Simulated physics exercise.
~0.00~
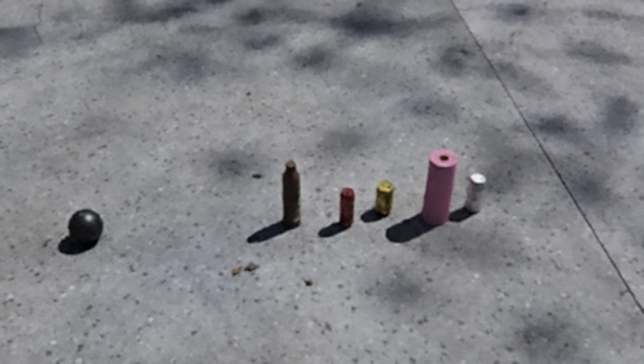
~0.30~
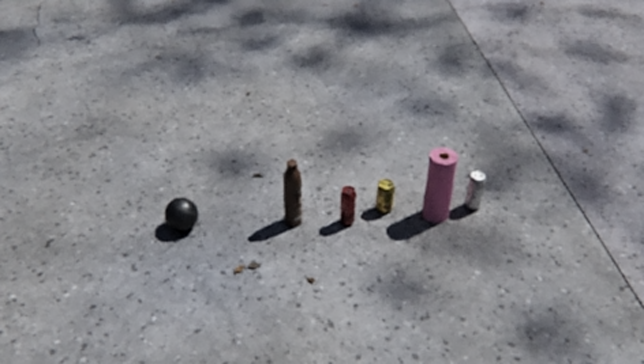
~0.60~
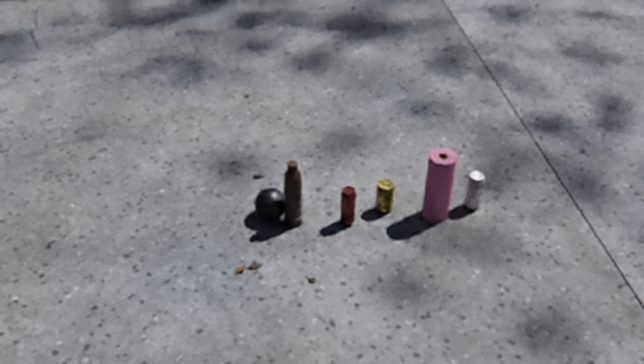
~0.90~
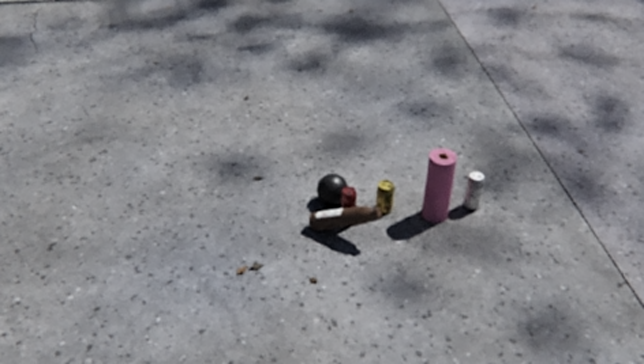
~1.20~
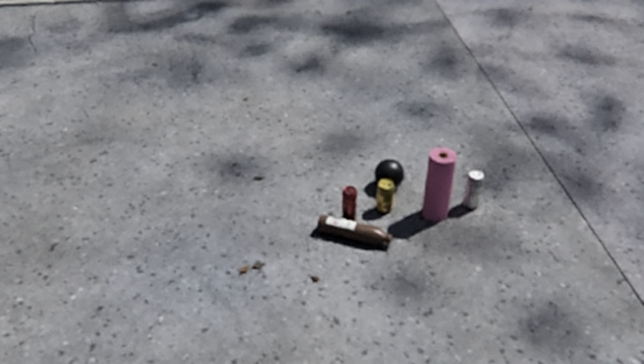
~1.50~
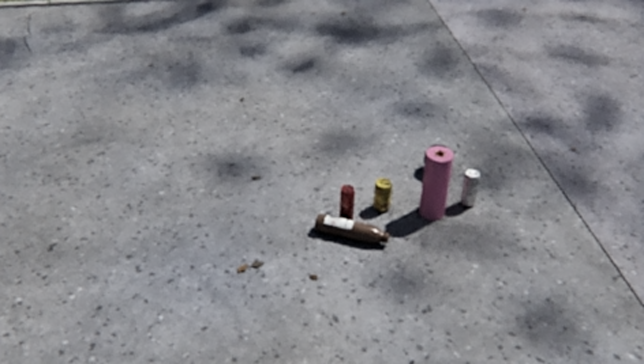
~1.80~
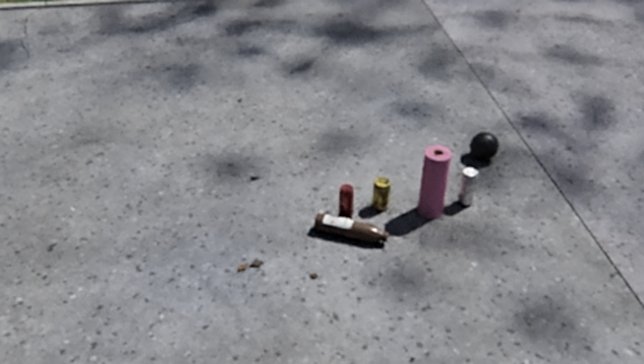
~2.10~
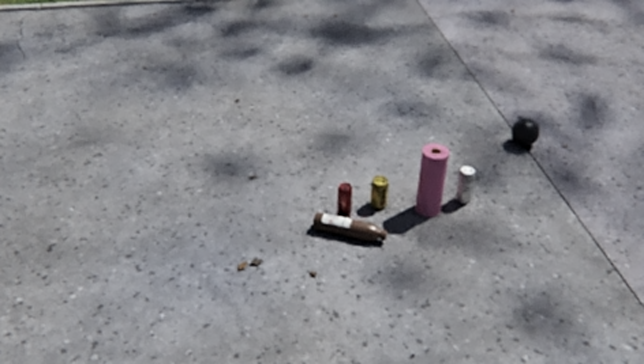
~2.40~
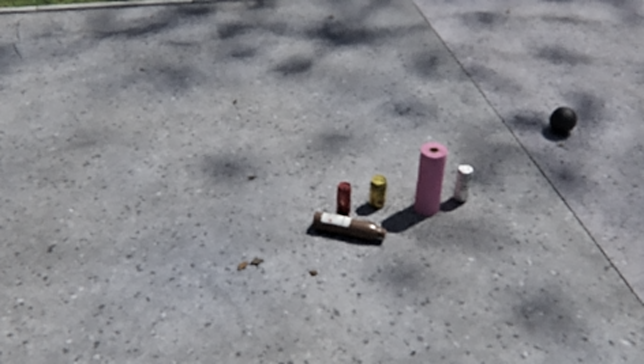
A black ball rolls right, knocks over the brown bottle, and continues past the standing objects.
